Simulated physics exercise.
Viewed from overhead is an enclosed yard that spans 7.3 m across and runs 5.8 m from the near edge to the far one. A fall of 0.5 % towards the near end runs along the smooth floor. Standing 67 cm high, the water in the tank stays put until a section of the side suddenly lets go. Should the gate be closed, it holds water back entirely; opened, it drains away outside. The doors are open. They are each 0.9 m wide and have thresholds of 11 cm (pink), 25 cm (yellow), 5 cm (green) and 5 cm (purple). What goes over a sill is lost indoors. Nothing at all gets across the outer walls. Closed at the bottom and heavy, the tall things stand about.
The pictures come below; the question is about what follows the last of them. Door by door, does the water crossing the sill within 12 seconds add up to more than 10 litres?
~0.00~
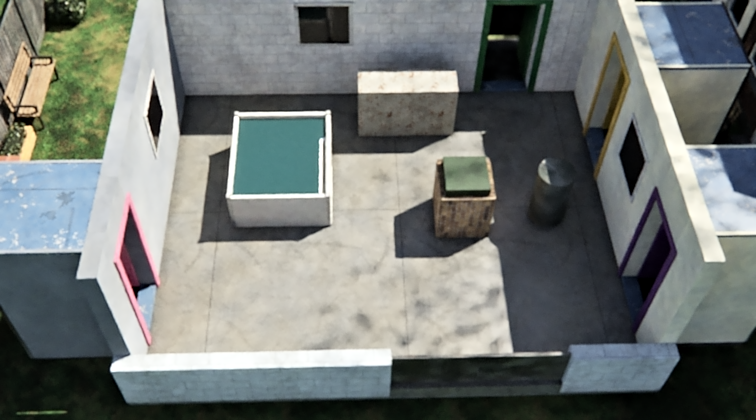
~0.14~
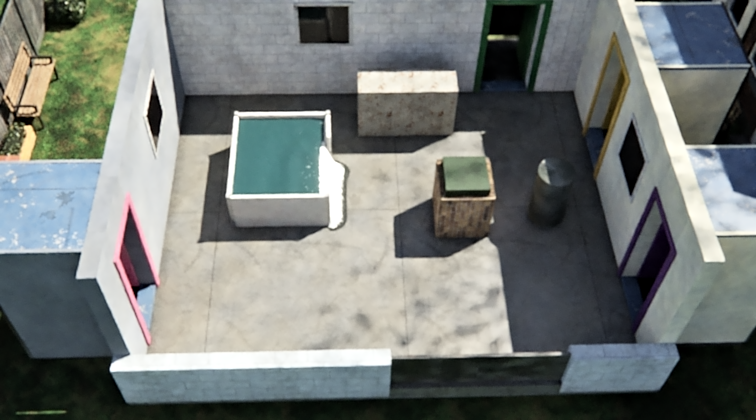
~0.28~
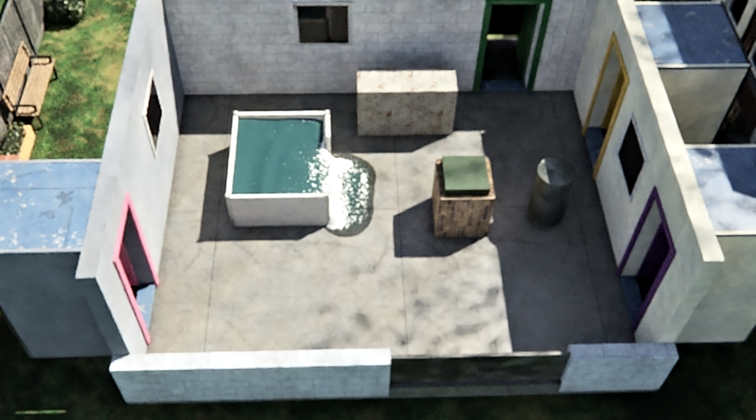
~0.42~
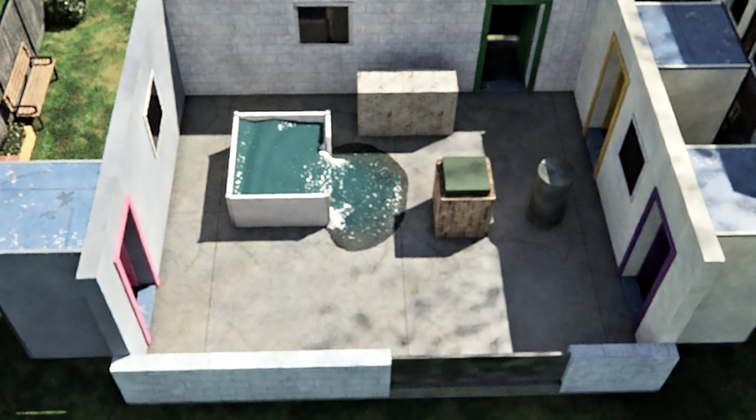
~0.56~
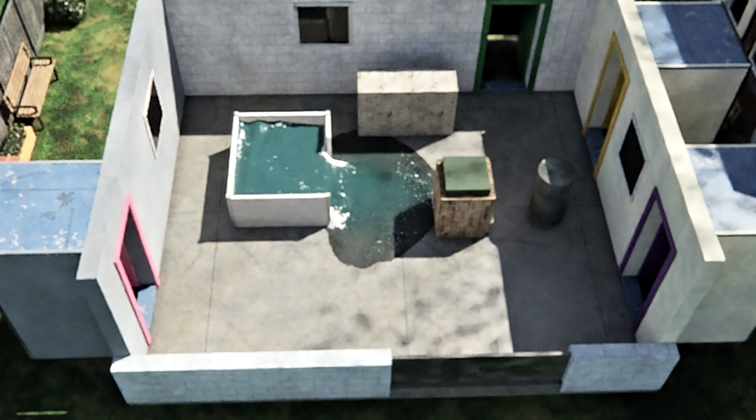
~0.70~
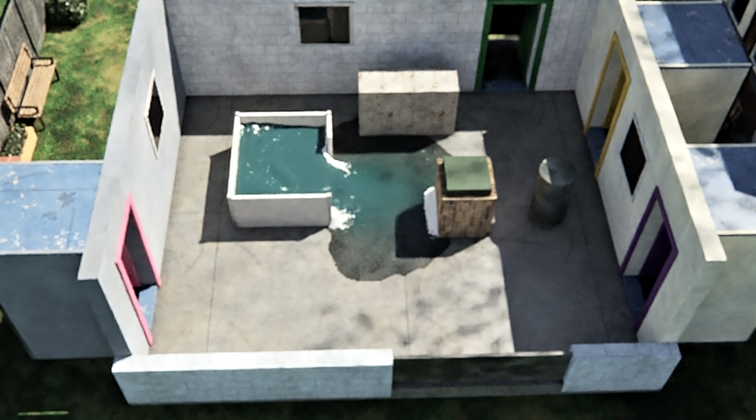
Door by door: The pink door: No; the yellow door: No; the green door: Yes; the purple door: Yes.
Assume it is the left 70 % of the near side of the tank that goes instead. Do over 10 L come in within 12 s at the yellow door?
Against that limit: Yellow below.
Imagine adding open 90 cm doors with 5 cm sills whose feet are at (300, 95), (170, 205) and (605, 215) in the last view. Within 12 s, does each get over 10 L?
First doorway falls short, second falls short, third gets there.
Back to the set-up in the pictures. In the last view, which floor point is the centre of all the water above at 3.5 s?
Roughly (443, 210) in the last picture.
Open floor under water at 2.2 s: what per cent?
Around 45 per cent.
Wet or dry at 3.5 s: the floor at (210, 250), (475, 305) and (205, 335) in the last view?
First spot not yet wet, second submerged, third not yet wet.
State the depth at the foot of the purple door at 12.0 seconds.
Roughly 6.0 centimetres.
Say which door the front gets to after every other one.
Lab note: Last arrival at the pink door.
After 1.4 s water covers 30 % of the floor and is deepest (38 cm) near (430, 215); pink door not reached, yellow door not reached, green door not reached, purple door not reached.
After 2.2 s water covers 45 % of the floor and is deepest (27 cm) near (429, 206); pink door not reached, yellow door 20 cm at the sill, 0 L in, green door not reached, purple door not reached.
After 3.5 s water covers 55 % of the floor and is deepest (22 cm) near (640, 367); pink door not reached, yellow door 12 cm at the sill, 0 L in, green door 13 cm at the sill, 12 L in, purple door 11 cm at the sill, 1 L in.
After 7.0 s water covers 80 % of the floor and is deepest (12 cm) near (616, 275); pink door 4 cm at the sill, 0 L in, yellow door 8 cm at the sill, 0 L in, green door 6 cm at the sill, 35 L in, purple door 9 cm at the sill, 34 L in.
After 12.0 s water covers 100 % of the floor and is deepest (10 cm) near (158, 379); pink door 8 cm at the sill, 0 L in, yellow door 5 cm at the sill, 0 L in, green door 4 cm at the sill, 37 L in, purple door 6 cm at the sill, 63 L in.
